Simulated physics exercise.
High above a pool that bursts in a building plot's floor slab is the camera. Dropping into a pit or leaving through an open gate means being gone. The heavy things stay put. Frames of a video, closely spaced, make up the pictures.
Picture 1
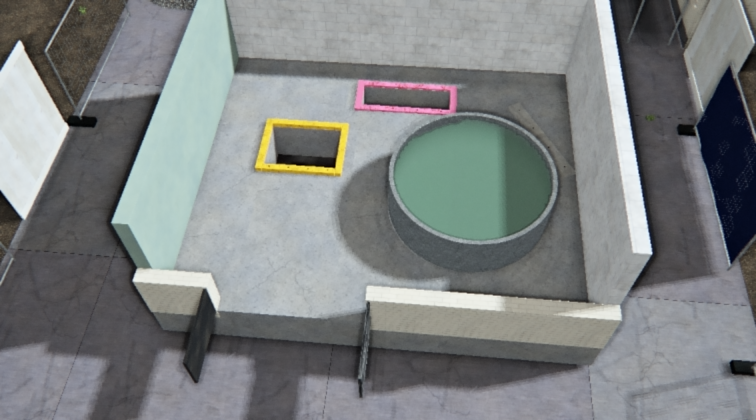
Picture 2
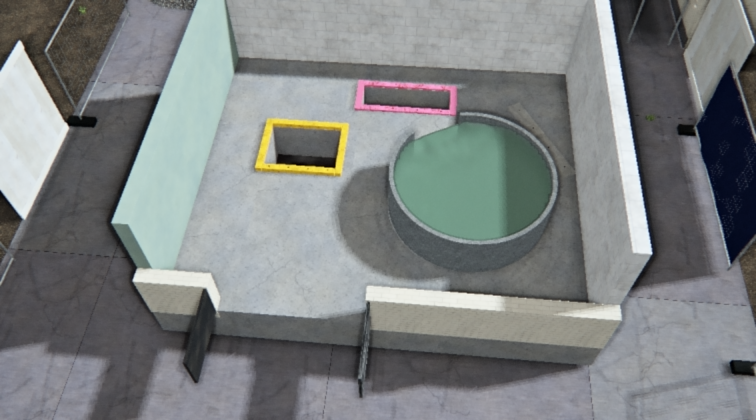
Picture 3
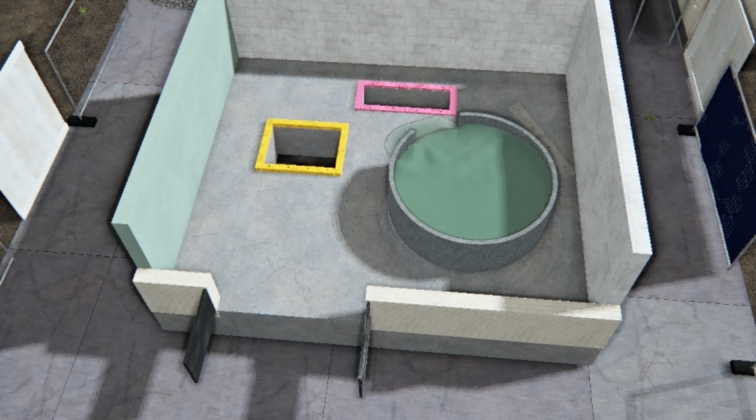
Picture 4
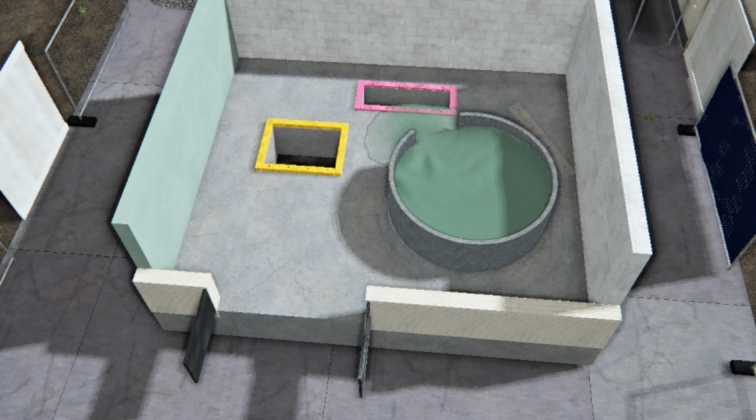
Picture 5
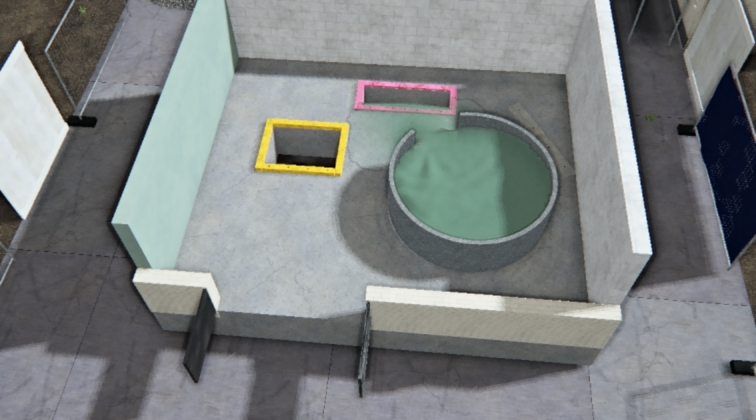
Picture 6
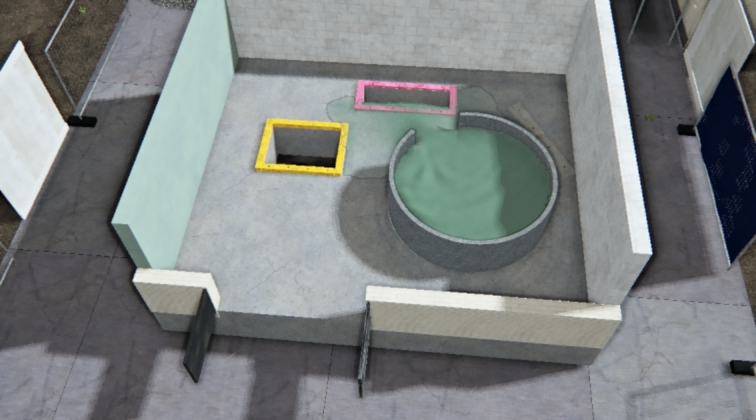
A round tank opens at its far side and green water spreads toward the pink-edged pit.
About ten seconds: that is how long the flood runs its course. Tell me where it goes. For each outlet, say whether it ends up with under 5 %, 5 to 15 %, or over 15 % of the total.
The gate lands in the bottom band - below five per cent; the yellow pit lands in the bottom band - below five per cent; the pink pit lands in the top band - past fifteen per cent.
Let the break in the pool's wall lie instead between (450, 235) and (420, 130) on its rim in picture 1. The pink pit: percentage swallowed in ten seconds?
Per cent to pink: 4.
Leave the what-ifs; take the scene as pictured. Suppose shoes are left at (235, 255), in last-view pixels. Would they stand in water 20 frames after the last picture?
Looking at that place, I'd say still bare.
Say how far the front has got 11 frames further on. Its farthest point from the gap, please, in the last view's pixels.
Look around (239, 59).
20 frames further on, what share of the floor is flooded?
I reckon 35 per cent or so.
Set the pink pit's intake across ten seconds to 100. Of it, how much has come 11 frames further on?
It should be near 40 percent of the ten-second total.
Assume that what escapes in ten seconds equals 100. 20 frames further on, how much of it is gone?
Share gone: About 55 %.
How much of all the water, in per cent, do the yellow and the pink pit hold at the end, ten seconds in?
2 and 50 per cent respectively.
A moment on, water covers 20 % of the floor; the gate 0 %, the yellow pit 0 %, the pink pit 11 %.
Next, water covers 25 % of the floor; the gate 0 %, the yellow pit 1 %, the pink pit 20 %.
Then, water covers 35 % of the floor; the gate 0 %, the yellow pit 1 %, the pink pit 29 %.
Later, water covers 55 % of the floor; the gate 0 %, the yellow pit 2 %, the pink pit 42 %.
In the end, water covers 75 % of the floor; the gate 2 %, the yellow pit 2 %, the pink pit 51 %.
